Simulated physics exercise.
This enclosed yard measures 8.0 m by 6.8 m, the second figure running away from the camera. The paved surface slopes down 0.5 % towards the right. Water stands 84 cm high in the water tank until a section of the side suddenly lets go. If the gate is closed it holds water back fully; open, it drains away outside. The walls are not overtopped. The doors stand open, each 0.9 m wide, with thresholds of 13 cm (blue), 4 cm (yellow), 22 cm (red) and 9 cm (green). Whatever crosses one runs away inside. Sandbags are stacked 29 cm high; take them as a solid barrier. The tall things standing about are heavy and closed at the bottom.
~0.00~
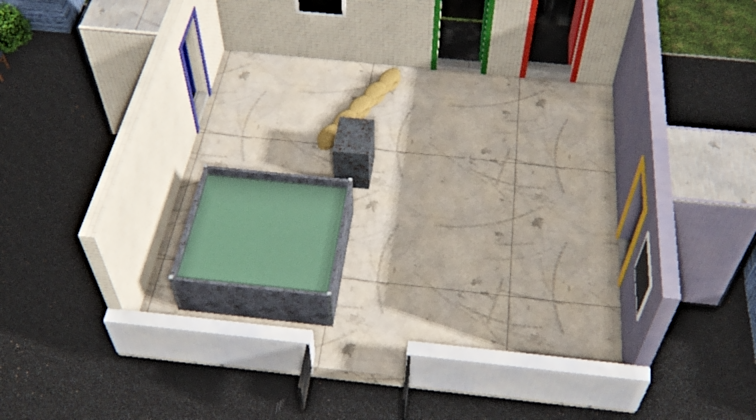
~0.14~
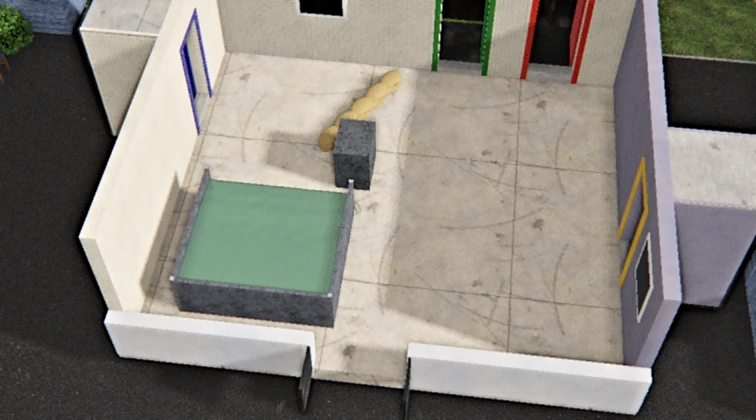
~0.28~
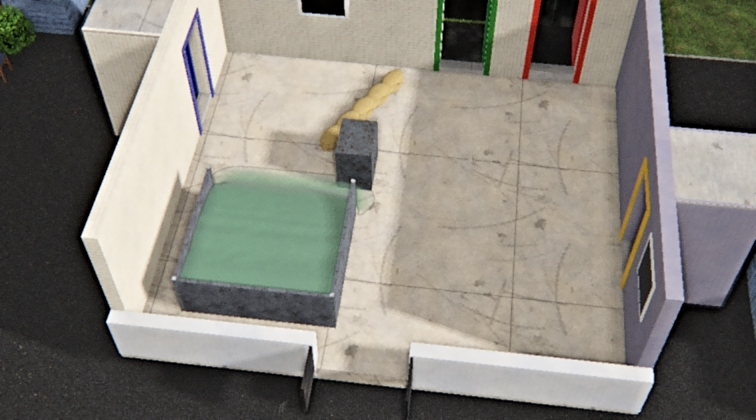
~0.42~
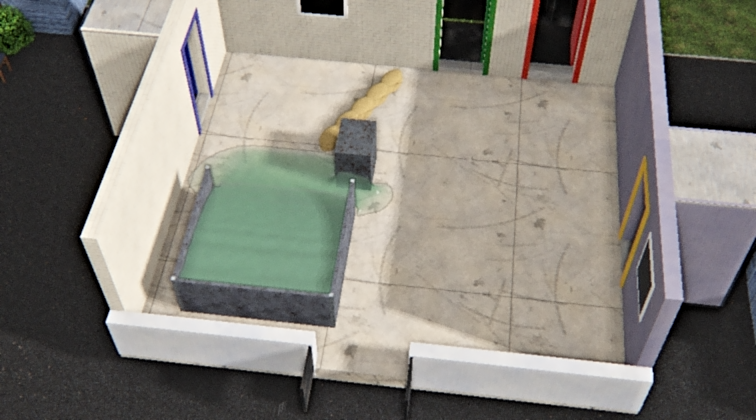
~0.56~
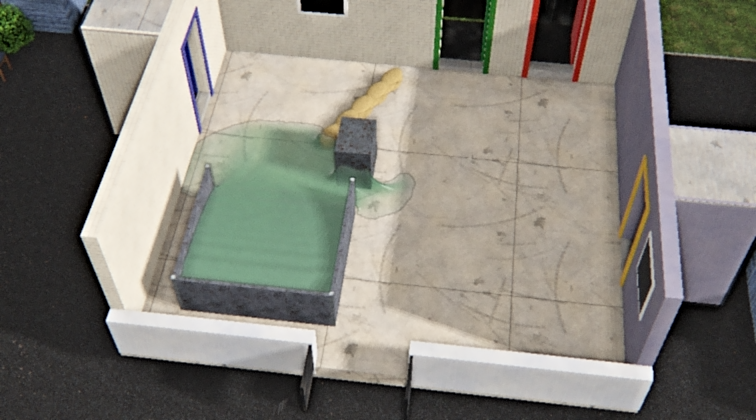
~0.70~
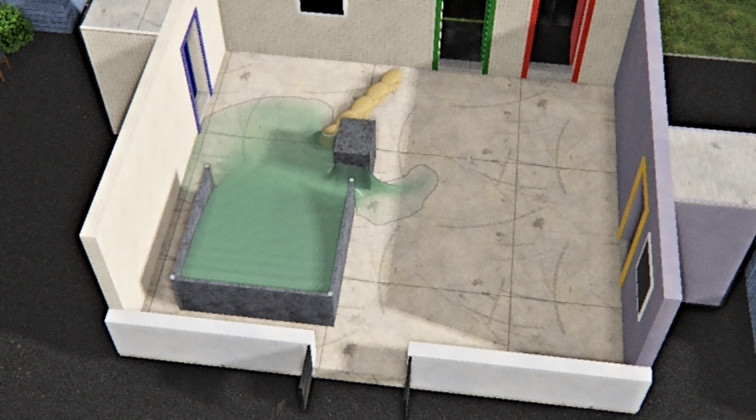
Walled yard with a tank of green water, its far side opening and water spreading across paving around a dark block.
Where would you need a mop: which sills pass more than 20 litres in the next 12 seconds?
Door by door: At the blue door it passes the limit; at the yellow door it goes over the limit; at the red door it keeps below the limit; at the green door it does not reach the limit.
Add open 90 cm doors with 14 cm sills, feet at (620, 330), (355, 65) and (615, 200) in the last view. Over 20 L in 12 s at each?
In that order: Not over, over, under.
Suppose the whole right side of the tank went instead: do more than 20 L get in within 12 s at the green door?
Then: Green past it.
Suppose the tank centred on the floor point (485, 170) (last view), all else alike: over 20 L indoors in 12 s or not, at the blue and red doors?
Against that limit: Blue below, red over.
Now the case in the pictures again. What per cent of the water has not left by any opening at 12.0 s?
Roughly 90 in a hundred.
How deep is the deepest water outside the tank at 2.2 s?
About 64 cm.
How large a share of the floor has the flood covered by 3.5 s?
Some 80 per cent of it.
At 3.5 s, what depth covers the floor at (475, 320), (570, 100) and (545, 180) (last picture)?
Roughly 1, 8 and 2 cm, in turn.
After 1.4 s water covers 40 % of the floor and is deepest (54 cm) near (339, 190); blue door 17 cm at the sill, 0 L in, yellow door not reached, red door not reached, green door not reached.
After 2.2 s water covers 60 % of the floor and is deepest (64 cm) near (234, 82); blue door 19 cm at the sill, 8 L in, yellow door not reached, red door not reached, green door 6 cm at the sill, 0 L in.
After 3.5 s water covers 80 % of the floor and is deepest (47 cm) near (377, 89); blue door 35 cm at the sill, 132 L in, yellow door 8 cm at the sill, 14 L in, red door 7 cm at the sill, 0 L in, green door 8 cm at the sill, 1 L in.
After 7.0 s water covers 85 % of the floor and is deepest (21 cm) near (138, 323); blue door 19 cm at the sill, 283 L in, yellow door 7 cm at the sill, 42 L in, red door 11 cm at the sill, 0 L in, green door 3 cm at the sill, 1 L in.
After 12.0 s water covers 95 % of the floor and is deepest (17 cm) near (339, 190); blue door 16 cm at the sill, 296 L in, yellow door 8 cm at the sill, 61 L in, red door 6 cm at the sill, 0 L in, green door 4 cm at the sill, 1 L in.
